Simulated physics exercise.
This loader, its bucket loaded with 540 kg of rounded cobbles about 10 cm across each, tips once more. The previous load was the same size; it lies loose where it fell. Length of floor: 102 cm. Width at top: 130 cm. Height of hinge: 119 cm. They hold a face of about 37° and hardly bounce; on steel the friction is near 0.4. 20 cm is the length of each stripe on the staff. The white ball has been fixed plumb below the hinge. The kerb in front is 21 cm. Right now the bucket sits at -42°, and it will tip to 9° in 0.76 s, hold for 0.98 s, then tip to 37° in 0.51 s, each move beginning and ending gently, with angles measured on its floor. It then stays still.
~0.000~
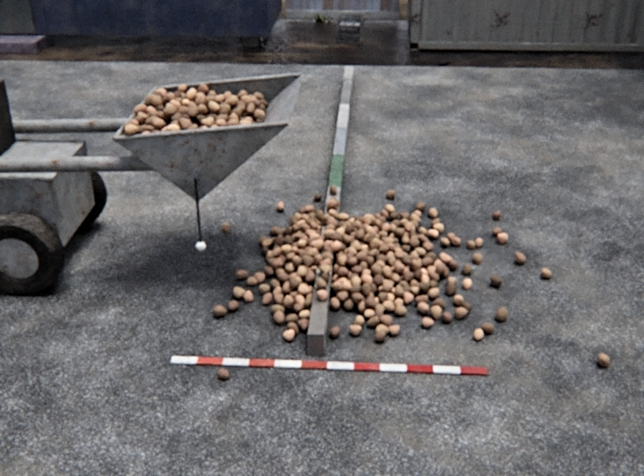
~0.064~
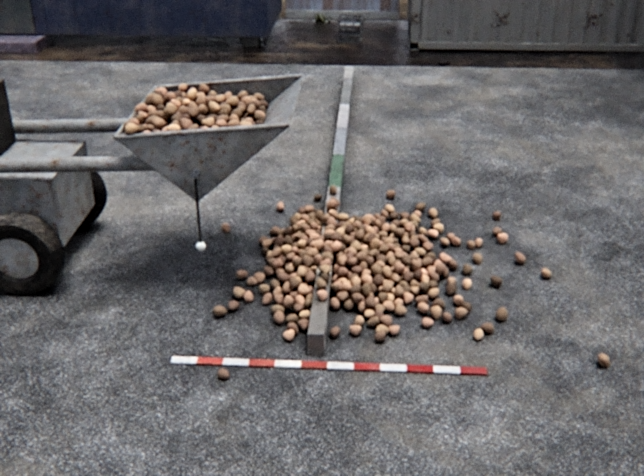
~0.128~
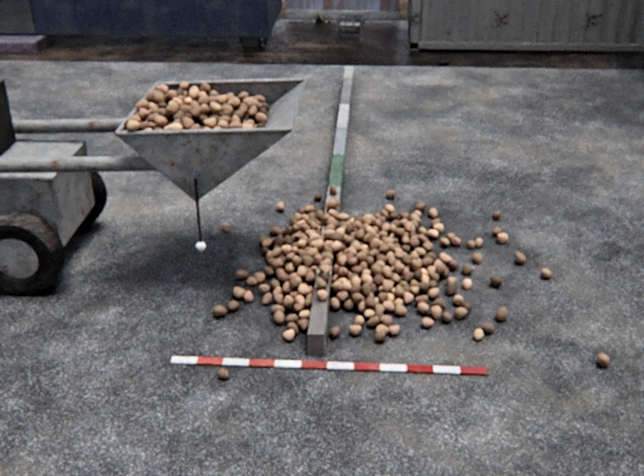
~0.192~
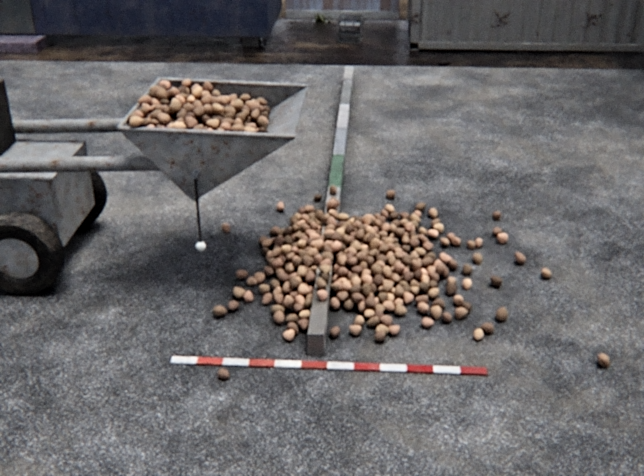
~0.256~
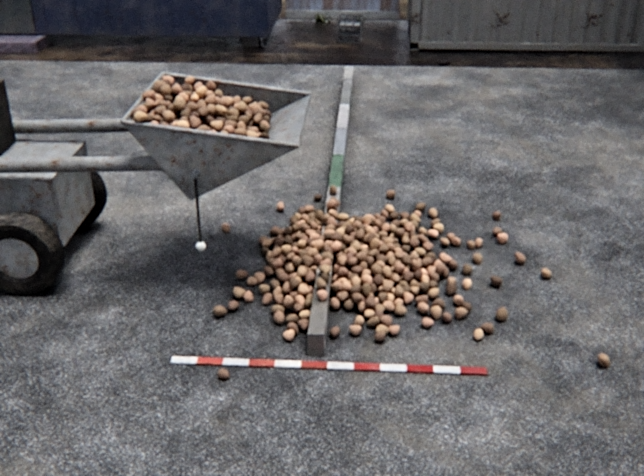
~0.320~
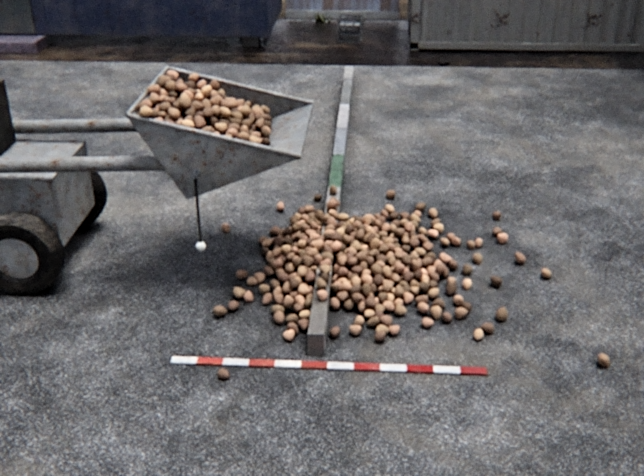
The footage shows a loader's grey bucket, heaped with rounded brown cobbles, gradually tilting downward at its right-hand lip while the cobbles inside shift slightly; a loose pile of similar stones lies motionless across a kerb behind a red-and-white marker.
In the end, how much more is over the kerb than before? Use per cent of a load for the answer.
By the end about 33 per cent more lies there.
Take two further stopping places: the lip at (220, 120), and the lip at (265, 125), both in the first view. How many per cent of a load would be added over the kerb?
The first position would add some 0 per cent, the second some 15.
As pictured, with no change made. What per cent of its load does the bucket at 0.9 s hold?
Roughly 100 per cent of its load.
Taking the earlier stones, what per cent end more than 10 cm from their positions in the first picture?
Near 10 per cent, I reckon.
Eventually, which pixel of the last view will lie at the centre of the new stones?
The centre sits about (308, 247).
After 0.6 s the floor is at 1°; in per cent of one load, 100 in the bucket, 37 on this side of the kerb, 63 over the kerb; the foremost stones are at (518, 268).
After 0.9 s the floor is at 9°; in per cent of one load, 100 in the bucket, 37 on this side of the kerb, 63 over the kerb; the foremost stones are at (518, 268).
After 2.7 s the floor is at 37°; in per cent of one load, 17 in the bucket, 96 on this side of the kerb, 88 over the kerb; the foremost stones are at (518, 268).
After 5.5 s the floor is at 37°; in per cent of one load, 0 in the bucket, 104 on this side of the kerb, 96 over the kerb; the foremost stones are at (518, 268). Net gain over the kerb, 33.
